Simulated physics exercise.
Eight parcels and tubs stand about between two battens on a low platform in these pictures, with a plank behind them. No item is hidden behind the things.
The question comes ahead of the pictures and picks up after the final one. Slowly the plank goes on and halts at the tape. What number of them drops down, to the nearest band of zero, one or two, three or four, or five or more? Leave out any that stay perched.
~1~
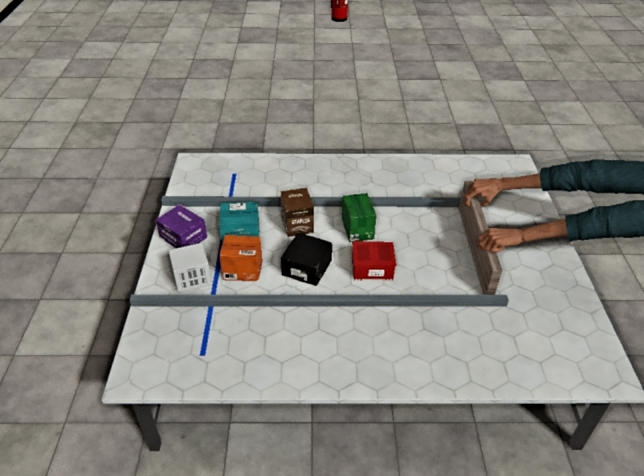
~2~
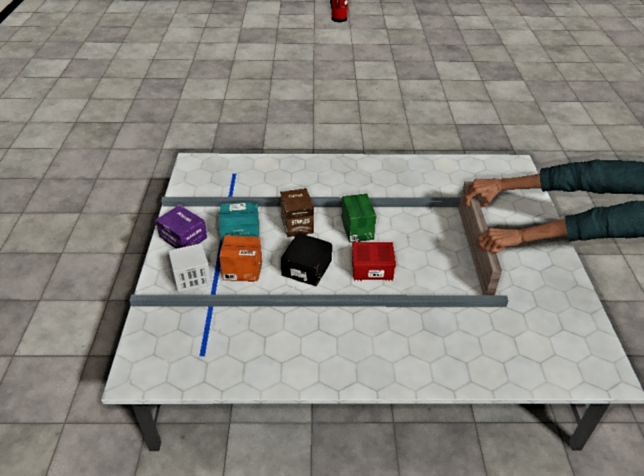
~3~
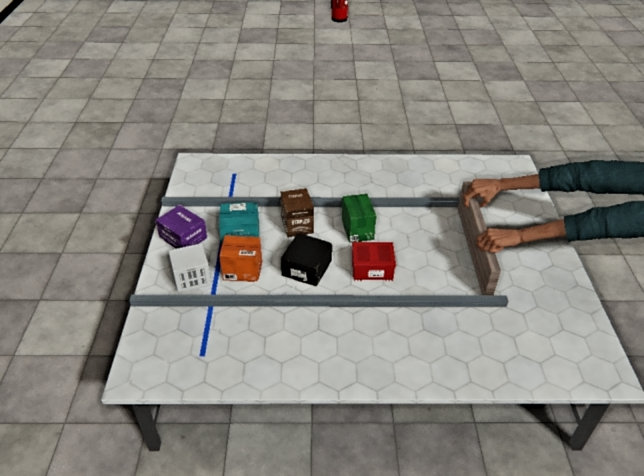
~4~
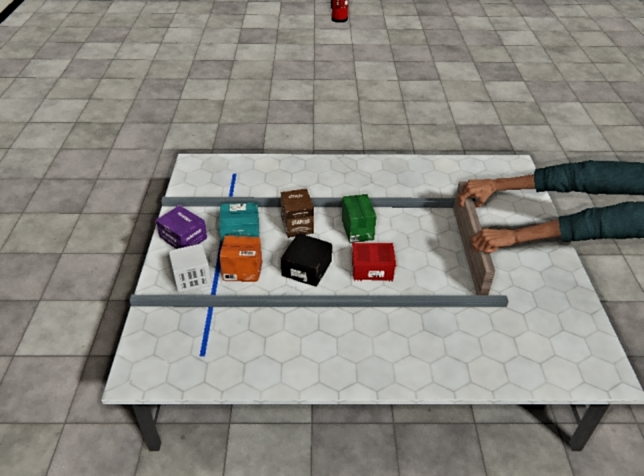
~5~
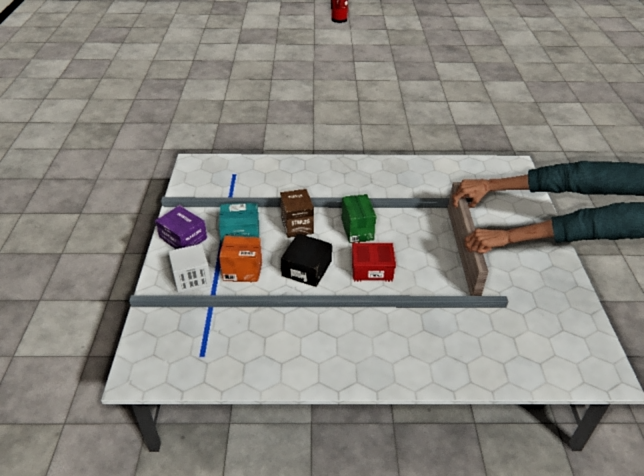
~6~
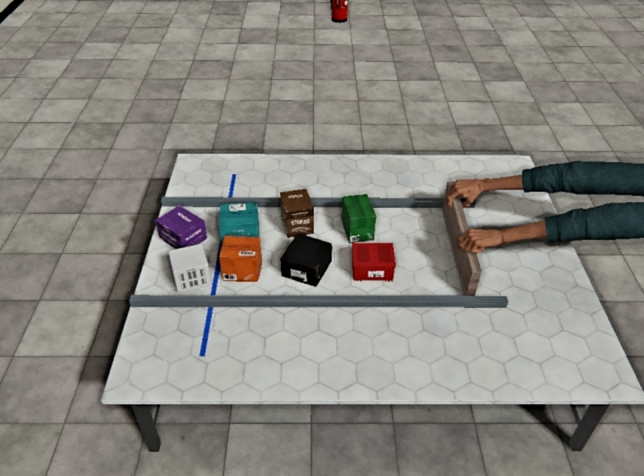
I expect three or four to end up below.
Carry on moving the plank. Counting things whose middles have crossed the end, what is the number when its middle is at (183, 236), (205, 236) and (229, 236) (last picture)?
The numbers are 6, 5 and 3.
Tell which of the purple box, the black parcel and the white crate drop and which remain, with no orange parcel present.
In that case the purple box winds up down, the black parcel stays where it is, and the white crate winds up down.
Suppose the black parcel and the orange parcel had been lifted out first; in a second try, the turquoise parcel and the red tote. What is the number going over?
You'd get 1 in the first case and 1 in the second one.
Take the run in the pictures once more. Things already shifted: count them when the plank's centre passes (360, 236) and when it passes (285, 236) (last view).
First position 3; second position 8.
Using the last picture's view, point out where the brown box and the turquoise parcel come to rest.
The brown box finishes at (185, 210); the turquoise parcel finishes at (152, 231).
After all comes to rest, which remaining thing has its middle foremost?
Turquoise parcel, foremost.
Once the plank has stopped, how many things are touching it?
The count in contact is 2.
Soon after, none off yet; purple box at rest near (182, 229); white crate at rest near (190, 269); turquoise parcel at rest near (240, 225).
After that, none off yet; purple box at rest near (182, 229); white crate displaced about its own width near (165, 267); turquoise parcel displaced a little near (228, 226).
In the end, the number that fall off is three or four; gone, orange parcel, white crate and purple box.
